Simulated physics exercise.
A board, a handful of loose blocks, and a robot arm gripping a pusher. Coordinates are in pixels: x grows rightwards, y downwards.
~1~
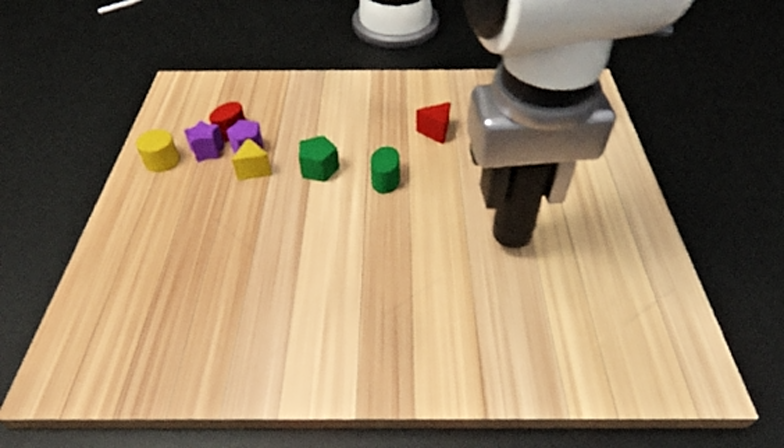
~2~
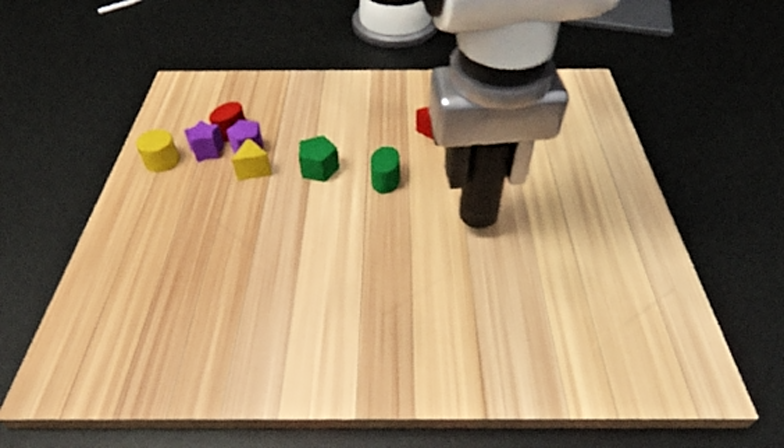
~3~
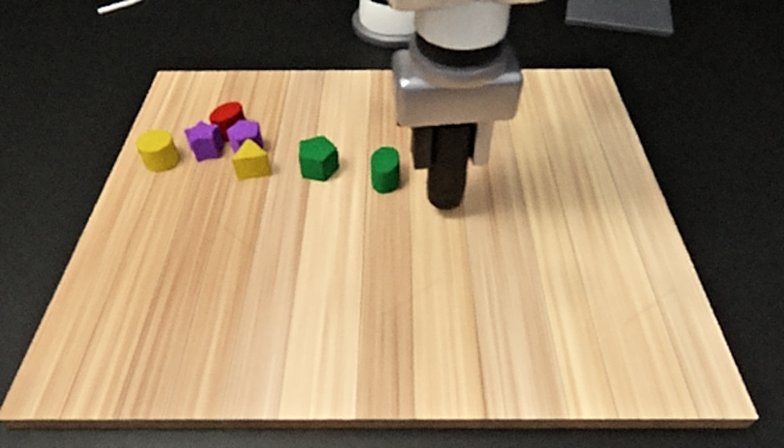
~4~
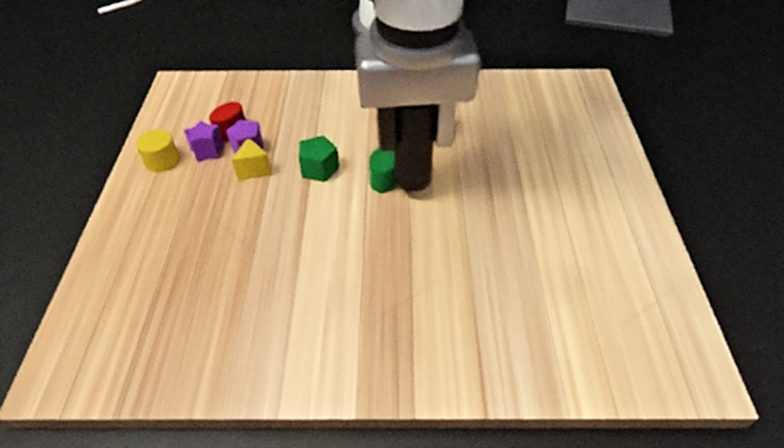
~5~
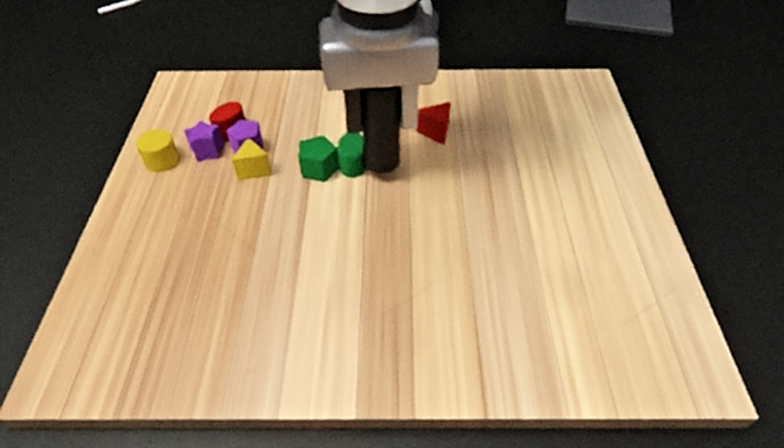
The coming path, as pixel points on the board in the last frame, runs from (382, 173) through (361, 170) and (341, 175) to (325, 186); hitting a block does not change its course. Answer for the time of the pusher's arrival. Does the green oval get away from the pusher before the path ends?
That would be a yes.
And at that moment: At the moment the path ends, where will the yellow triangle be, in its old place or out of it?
Stays put.
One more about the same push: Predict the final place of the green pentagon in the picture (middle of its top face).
Its top middle will sit at (290, 144).
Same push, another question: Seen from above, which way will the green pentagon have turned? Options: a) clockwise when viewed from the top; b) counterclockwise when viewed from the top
The answer is b.
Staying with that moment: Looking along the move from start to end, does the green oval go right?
It seems so.
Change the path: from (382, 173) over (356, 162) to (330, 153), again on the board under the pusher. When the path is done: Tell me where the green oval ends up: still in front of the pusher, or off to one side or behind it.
The pusher still has the green oval in front of it when the path ends.
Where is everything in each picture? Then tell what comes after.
The first picture shows tip of the pusher (512, 234), middles of tops, yellow triangle (249, 150), green pentagon (316, 147), green oval (385, 159).
The second picture shows pusher (478, 215), nothing pushed.
The third picture shows pusher (445, 197), nothing pushed.
The fourth picture shows pusher (413, 179), nothing pushed.
The fifth picture shows pusher (382, 162), yellow triangle (249, 150), green pentagon (316, 147), green oval (351, 143).
On the path given first. Halfway along, pusher (349, 162); green pentagon (292, 144), turned 55° anticlockwise; green oval (328, 135), turned 45° clockwise.
At the end, pusher (323, 175); yellow triangle unmoved; green pentagon (290, 144), turned 60° anticlockwise; green oval (326, 134), turned 45° clockwise.
